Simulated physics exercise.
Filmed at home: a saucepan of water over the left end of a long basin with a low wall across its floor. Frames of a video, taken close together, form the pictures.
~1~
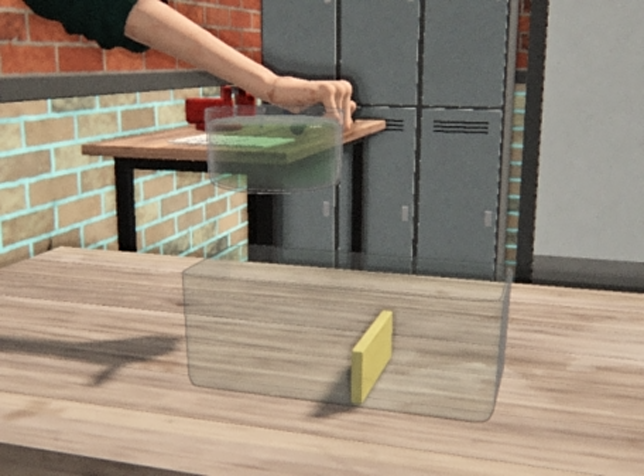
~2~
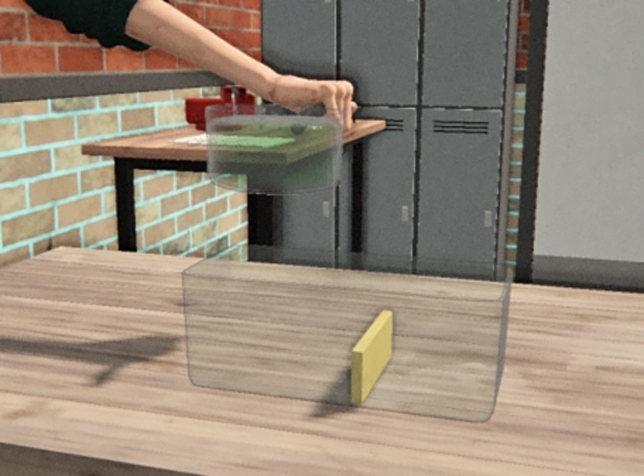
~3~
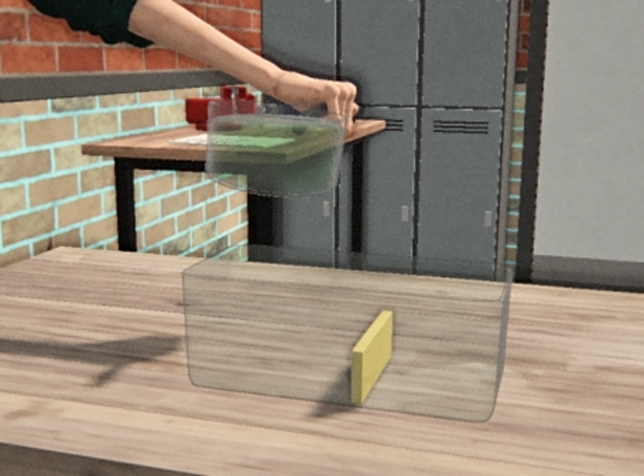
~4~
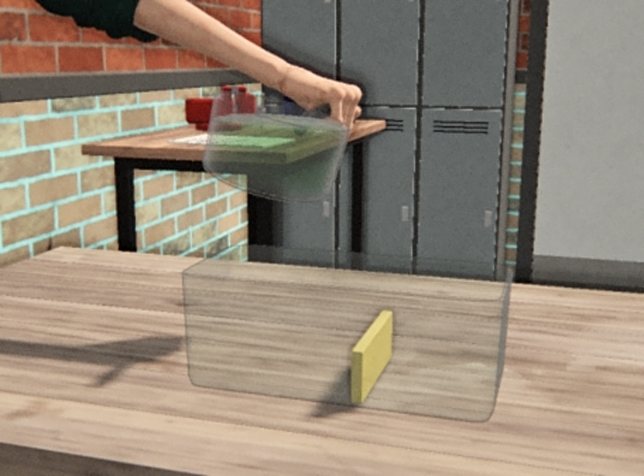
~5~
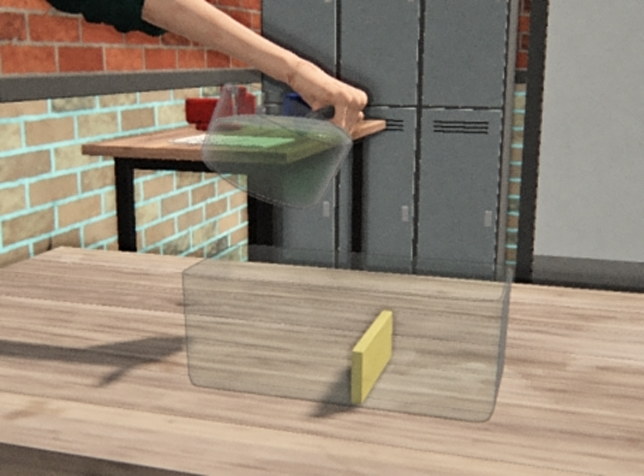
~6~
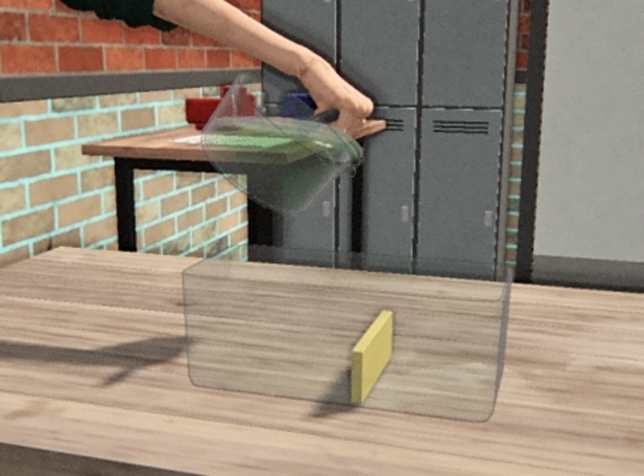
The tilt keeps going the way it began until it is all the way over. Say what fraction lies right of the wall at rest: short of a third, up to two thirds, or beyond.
Middle share.
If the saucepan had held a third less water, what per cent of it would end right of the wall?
About 35 in a hundred.
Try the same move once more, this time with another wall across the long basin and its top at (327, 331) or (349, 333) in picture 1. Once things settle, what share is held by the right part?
I'd expect near 85 percent the first time and near 70 percent the next.
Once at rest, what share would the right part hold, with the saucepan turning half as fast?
It comes to around 70 per cent.
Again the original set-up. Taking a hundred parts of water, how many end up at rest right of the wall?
45 % or thereabouts.
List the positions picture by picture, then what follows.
In the first picture, it leans 0°; its right rim is at (340, 113); the water meets the walls at (217, 119) and (340, 124); the long basin's rim runs from (207, 260) to (507, 285); the wall's top is at (373, 331).
In the second picture, it leans 2°; its right rim is at (341, 116); the water meets the walls at (217, 119) and (340, 124).
In the third picture, it leans 7°; its right rim is at (344, 122); the water meets the walls at (219, 117) and (342, 126).
In the fourth picture, it leans 15°; its right rim is at (346, 133); the water meets the walls at (221, 118) and (346, 129).
In the fifth picture, it leans 25°; its right rim is at (348, 147); the water meets the walls at (220, 120) and (347, 138); 2 per cent is over the edge.
In the sixth picture, it leans 38°; its right rim is at (346, 164); the water meets the walls at (218, 119) and (335, 143); 7 per cent is over the edge.
A moment on, the tilt is 110° and 16 per cent is still to pour, 9 is left of the wall and 41 right of it.
Next, the tilt is 121° and 1 per cent is still to pour, 42 is left of the wall and 45 right of it.
Then the tilt is 121° and 0 per cent is still to pour, 50 is left of the wall and 47 right of it.
Later the tilt is 121° and 0 per cent is still to pour, 51 is left of the wall and 47 right of it.
Finally, 51 per cent lies left of the wall, 47 right of it and 2 outside.
